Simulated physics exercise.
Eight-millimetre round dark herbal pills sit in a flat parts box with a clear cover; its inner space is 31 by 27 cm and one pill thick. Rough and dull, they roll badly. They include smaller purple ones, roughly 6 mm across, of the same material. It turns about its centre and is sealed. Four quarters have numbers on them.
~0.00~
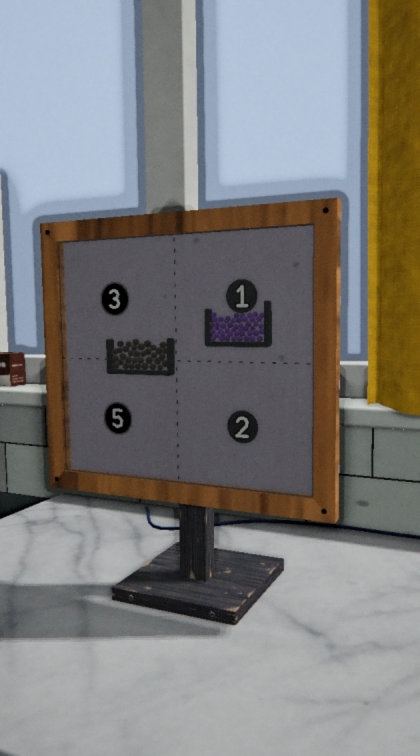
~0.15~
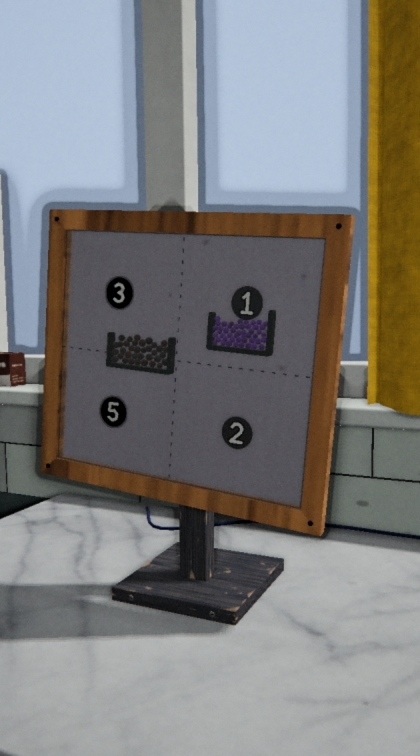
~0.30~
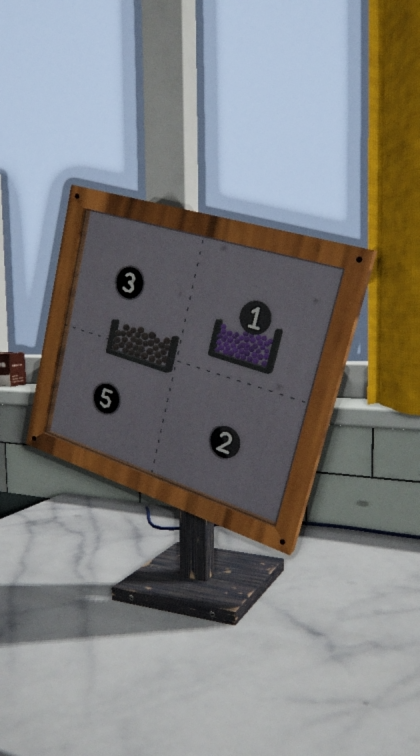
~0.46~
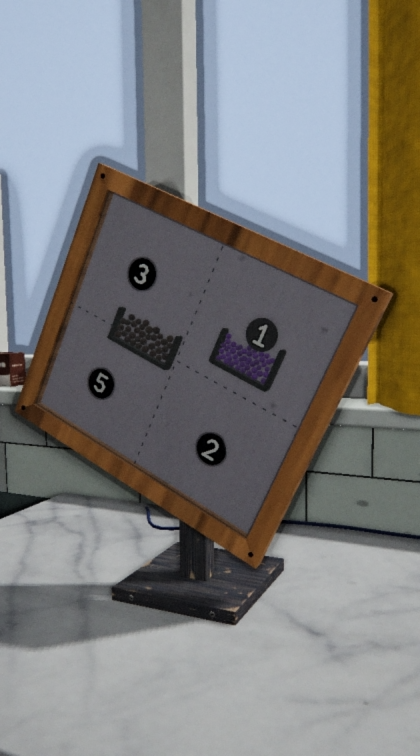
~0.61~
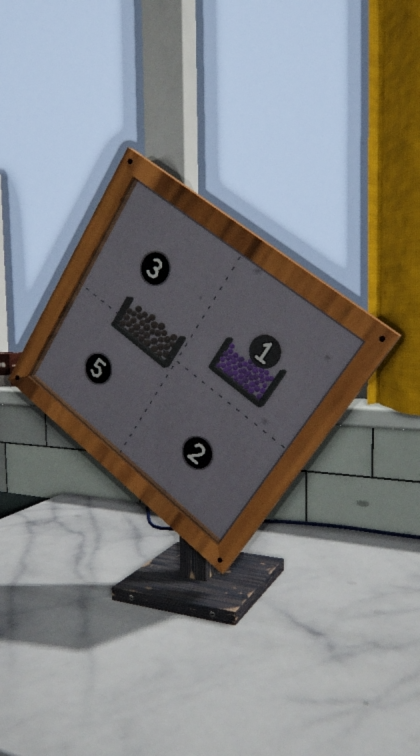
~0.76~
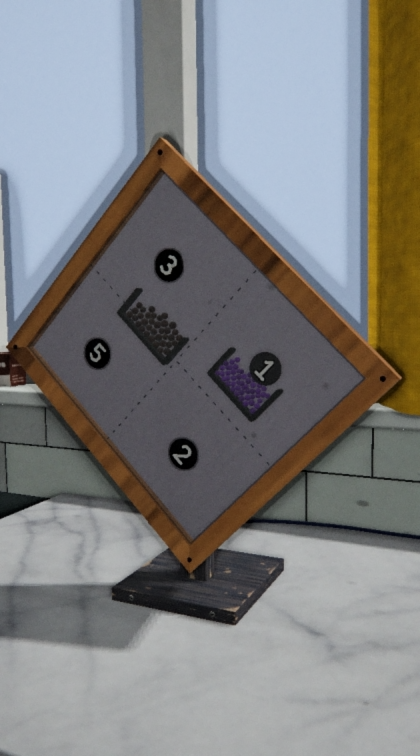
The clip opens on a level, wood-framed panel on a dark stand, with numbered quarters and two open-topped holders of small round pieces, dark at left and purple at right. The panel turns steadily clockwise into a diamond, the holders tilting with it as their pieces shift toward the lower right.
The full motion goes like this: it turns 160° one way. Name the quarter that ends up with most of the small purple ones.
1.
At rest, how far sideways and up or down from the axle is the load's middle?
It lies close to 7 centimetres left and 14 centimetres below.
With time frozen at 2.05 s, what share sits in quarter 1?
It works out at roughly 95 %.
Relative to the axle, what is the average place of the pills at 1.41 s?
Right by about 3 cm and below by about 3 cm.
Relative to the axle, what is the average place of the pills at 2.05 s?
Some 1 cm right and 15 cm below.
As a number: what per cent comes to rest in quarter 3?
About 0 %.
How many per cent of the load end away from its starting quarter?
I'd say something like 40 percent.
After 1.41 s, it stands 87° clockwise; the pills' middle is 3 cm right of and 3 cm below the centre; no. 1, 65 %, no. 3, 25 %, no. 5, 10 %; small ones, no. 1, 100 %.
After 2.05 s, it stands 129° clockwise; the pills' middle is 1 cm right of and 15 cm below the centre; no. 1, 95 %, no. 3, 5 %; small ones, no. 1, 100 %.
After 2.60 s, it stands 160° clockwise; the pills' middle is 7 cm left of and 14 cm below the centre; no. 1, 100 %; small ones, no. 1, 100 %.
Settled by 3.1 s, it stands 160° clockwise; no. 1, 100 %, no. 2, 0 %, no. 3, 0 %, no. 5, 0 %; small ones, no. 1, 100 %.
